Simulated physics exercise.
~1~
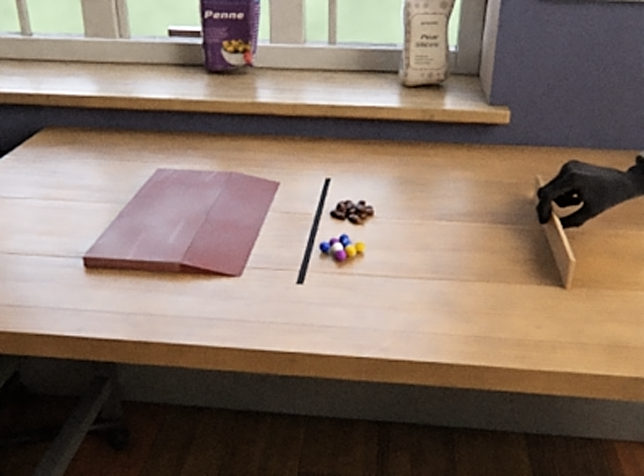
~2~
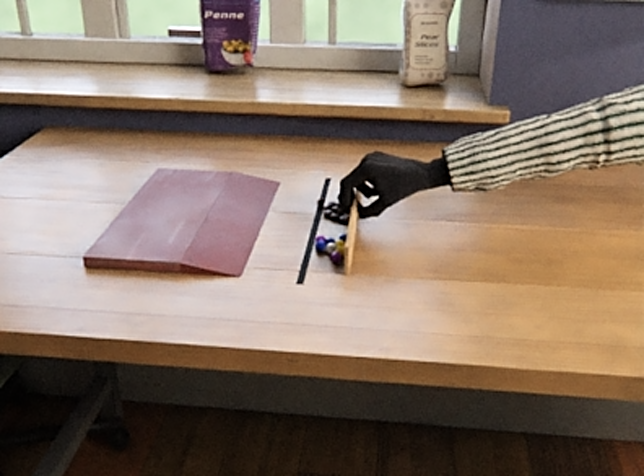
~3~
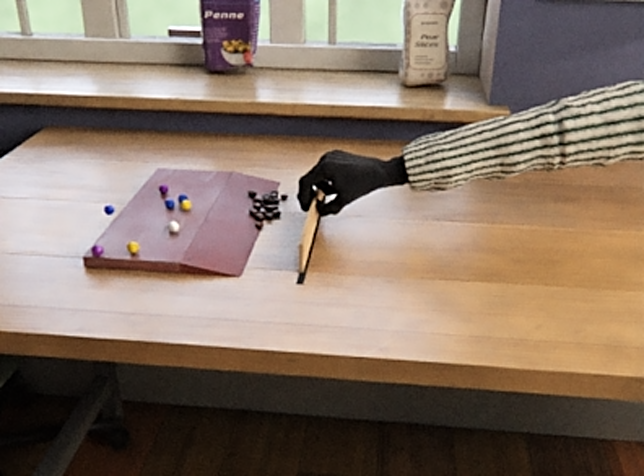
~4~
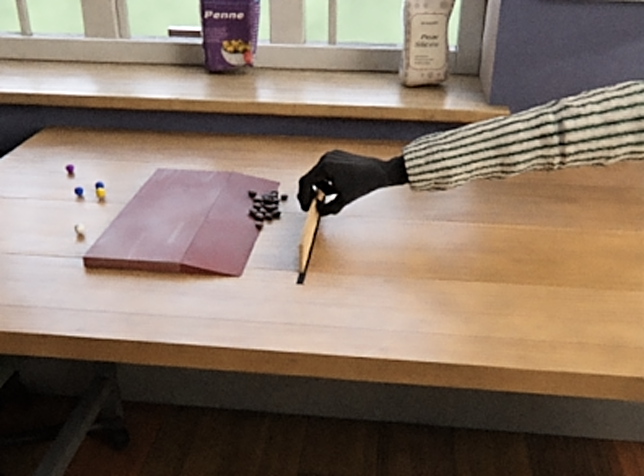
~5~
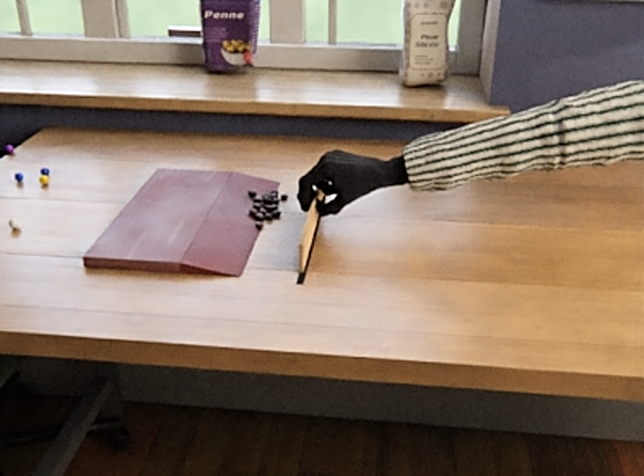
A small wooden card, held upright by a dark hand in a striped sleeve, starts at the right of a wooden table and slides left toward two little clusters. It reaches the dark brown bits and the colourful balls and pushes both toward a reddish slab with a sloping edge. The card stops at the black tape and the hand keeps it there. The colourful balls scatter up over the slab and roll on across the table to the far left. The dark bits stay bunched at the foot of the slope, some resting on its edge.
